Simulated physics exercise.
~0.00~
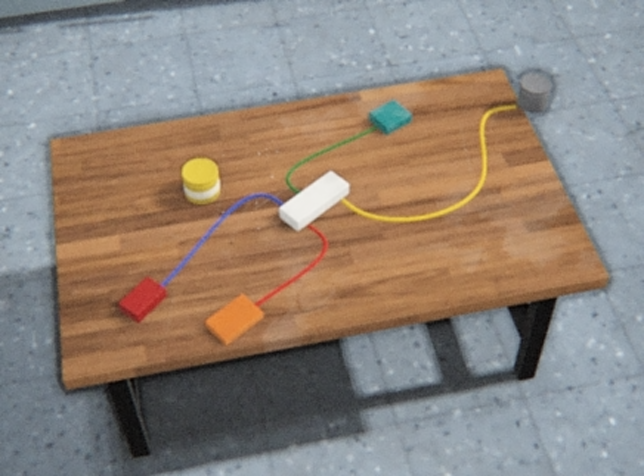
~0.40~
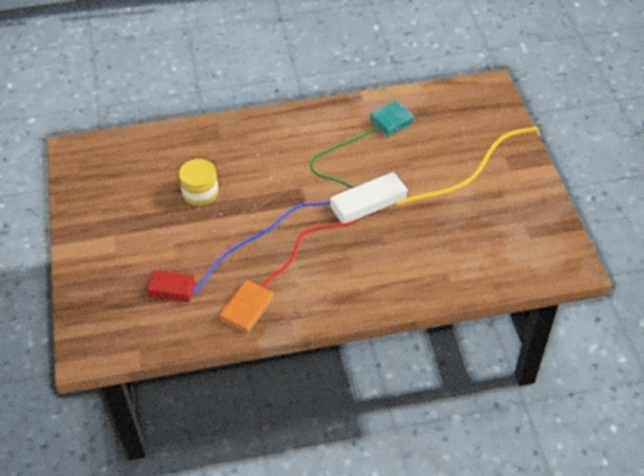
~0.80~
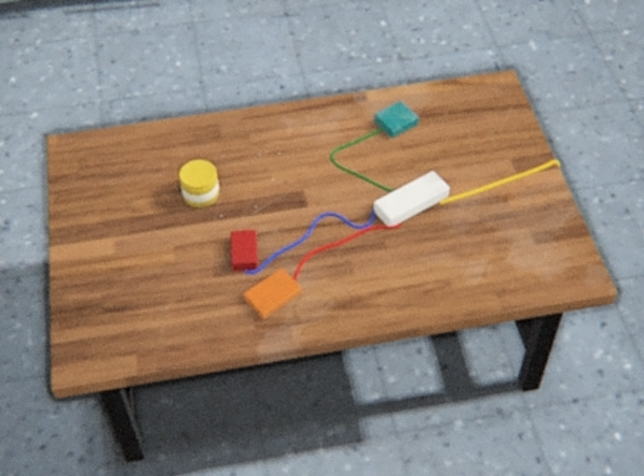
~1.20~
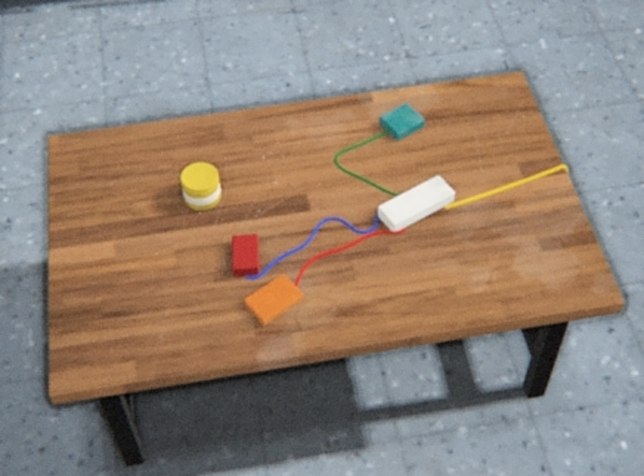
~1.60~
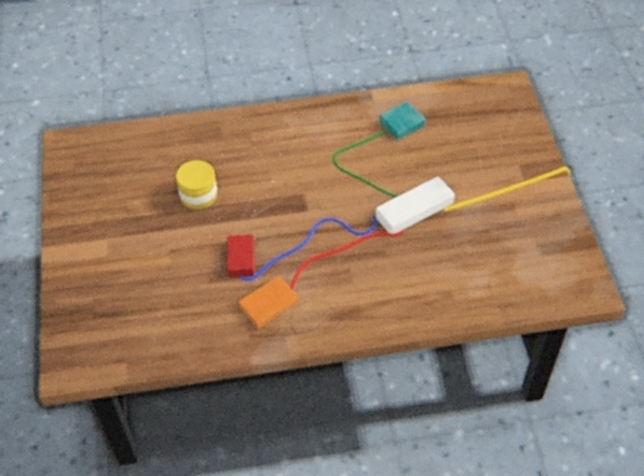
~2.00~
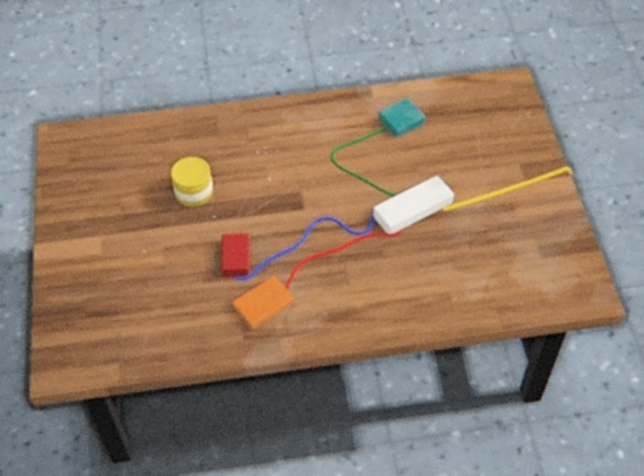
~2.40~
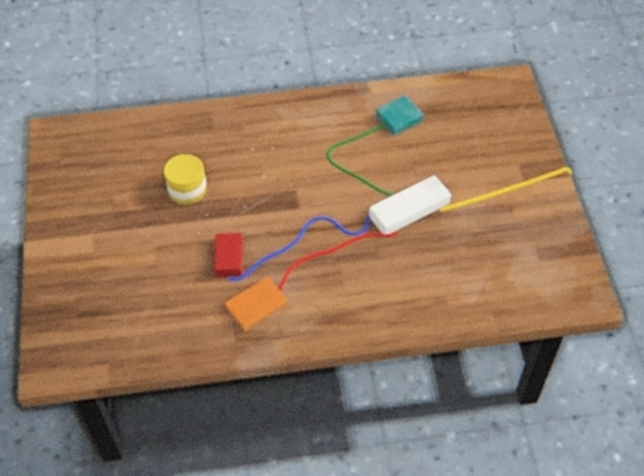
On a wooden table standing on a pale tiled floor, a white power strip sits among a teal block, a red block, an orange block and a yellow-lidded tin, with coloured cables running out from it. A grey cylinder at the right edge, joined to the yellow cable, drops out of sight. The yellow cable pulls the strip to the right, and the blue and red cables drag the red and orange blocks right and upward. Then everything stops, the yellow cable stretched straight to the edge, while the tin and teal block stay in place.
